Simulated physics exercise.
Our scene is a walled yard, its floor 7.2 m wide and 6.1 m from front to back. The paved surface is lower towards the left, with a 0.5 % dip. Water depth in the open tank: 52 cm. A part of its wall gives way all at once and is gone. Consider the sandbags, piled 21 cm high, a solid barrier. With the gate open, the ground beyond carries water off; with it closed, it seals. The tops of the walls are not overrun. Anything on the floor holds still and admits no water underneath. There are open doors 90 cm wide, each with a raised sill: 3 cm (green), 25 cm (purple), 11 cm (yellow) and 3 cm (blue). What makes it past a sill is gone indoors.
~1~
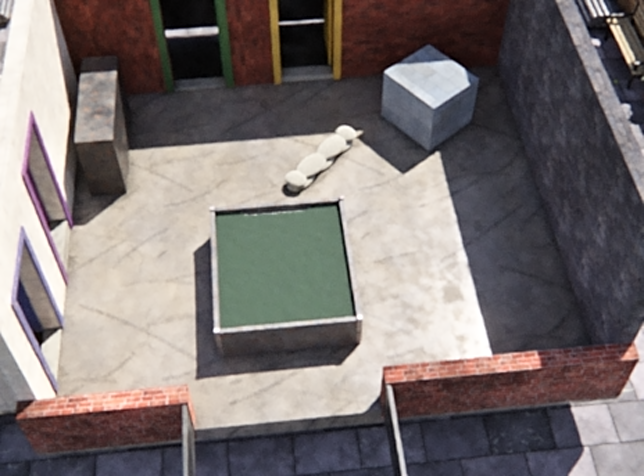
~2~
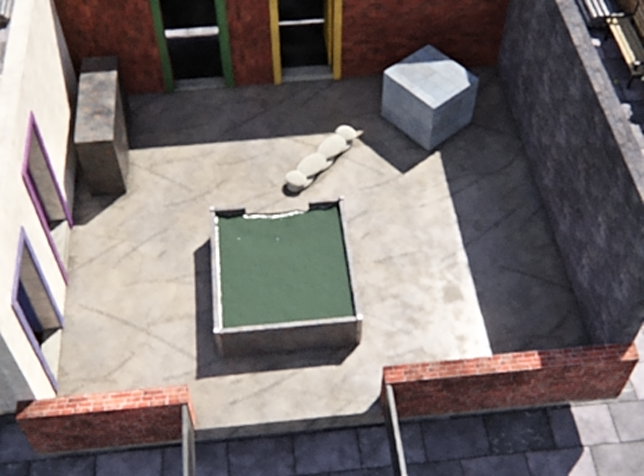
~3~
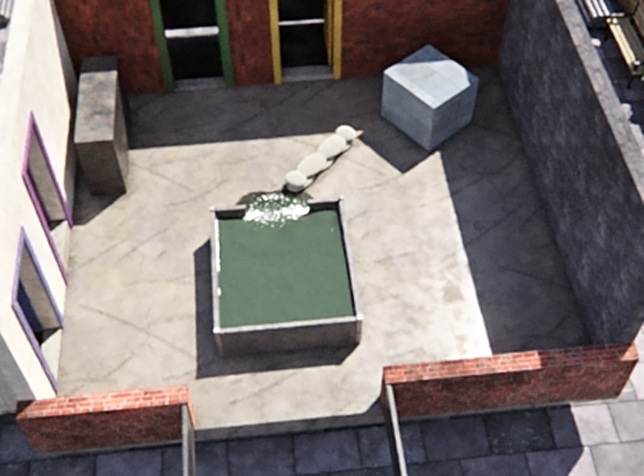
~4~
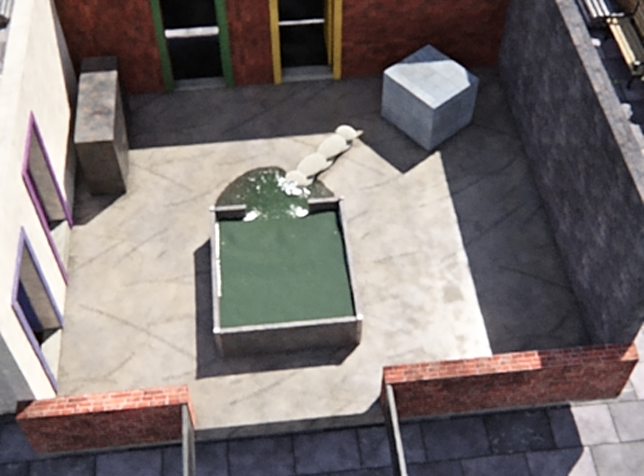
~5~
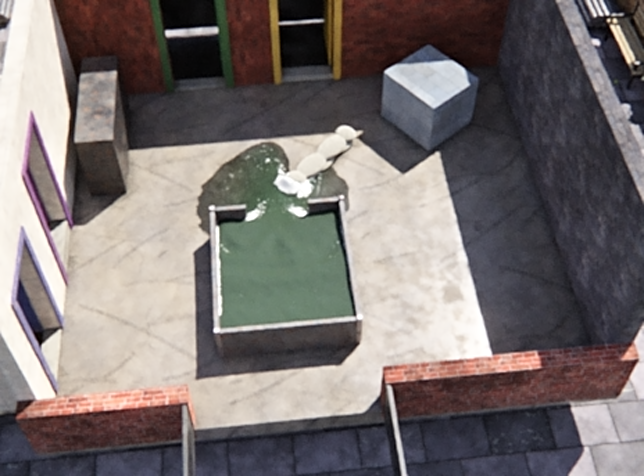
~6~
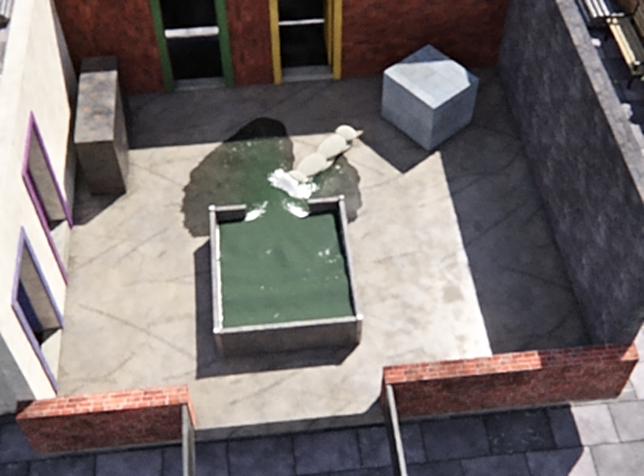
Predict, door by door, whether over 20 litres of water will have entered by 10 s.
In order: The green door breaks the limit; the purple door remains within the limit; the yellow door remains within the limit; the blue door remains within the limit.
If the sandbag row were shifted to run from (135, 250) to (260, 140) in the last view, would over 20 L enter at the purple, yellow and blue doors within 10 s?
Then the purple door is fine, the yellow door is too much, and the blue door is fine.
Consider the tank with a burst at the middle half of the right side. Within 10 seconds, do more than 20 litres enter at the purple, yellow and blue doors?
Note: Purple short of the mark, yellow short of the mark, blue short of the mark.
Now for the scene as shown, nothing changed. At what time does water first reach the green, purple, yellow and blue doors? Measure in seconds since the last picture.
So green at 0.6 s, purple at 3.4 s, yellow at 0.8 s, and blue at 4.5 s.
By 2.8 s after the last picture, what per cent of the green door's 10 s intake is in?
Share: ~ 40 %.
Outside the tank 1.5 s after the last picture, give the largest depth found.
Max depth: About 30 centimetres.
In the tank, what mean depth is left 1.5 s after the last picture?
About 31 cm.
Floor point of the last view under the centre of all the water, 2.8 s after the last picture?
(278, 213).
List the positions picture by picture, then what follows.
The first frame shows still water, 52 cm deep, in the open tank at (283, 264).
In the second frame, water pours out on the open tank's far side and has run 0.5 m, to a hidden place; typically 7 cm deep outside, 52 cm at the open tank's back.
In the third frame, water pours out on the open tank's far side and has run 0.8 m, to (250, 198); typically 9 cm deep outside, 52 cm at the open tank's back.
In the fourth frame, the front is at (268, 170), 1.2 m from the gap on the open tank's far side; 1.4 m2 of floor is under water; 52 cm left at the back of the open tank.
In the fifth frame, the front is at (265, 146), 1.8 m from the gap on the open tank's far side; 2.1 m2 of floor is under water; 52 cm left at the back of the open tank.
In the sixth frame, the front is at (260, 122), 2.3 m from the gap on the open tank's far side; 3.1 m2 of floor is under water; 50 cm left at the back of the open tank.
Then, 0.7 s after the last picture water covers 20 % of the floor and is deepest (32 cm) near (285, 192); green door 5 cm at the sill, 1 L in, purple door not reached, yellow door not reached, blue door not reached.
Then, 1.5 s after the last picture water covers 30 % of the floor and is deepest (30 cm) near (285, 192); green door 11 cm at the sill, 47 L in, purple door not reached, yellow door 10 cm at the sill, 0 L in, blue door not reached.
Then, 2.8 s after the last picture water covers 35 % of the floor and is deepest (20 cm) near (285, 192); green door 14 cm at the sill, 134 L in, purple door not reached, yellow door 8 cm at the sill, 1 L in, blue door not reached.
Then, 5.3 s after the last picture water covers 60 % of the floor and is deepest (14 cm) near (285, 192); green door 11 cm at the sill, 235 L in, purple door 3 cm at the sill, 0 L in, yellow door 6 cm at the sill, 1 L in, blue door 2 cm at the sill, 0 L in.
Then, 9.3 s after the last picture water covers 85 % of the floor and is deepest (10 cm) near (83, 104); green door 9 cm at the sill, 325 L in, purple door 2 cm at the sill, 0 L in, yellow door 6 cm at the sill, 1 L in, blue door 4 cm at the sill, 0 L in.
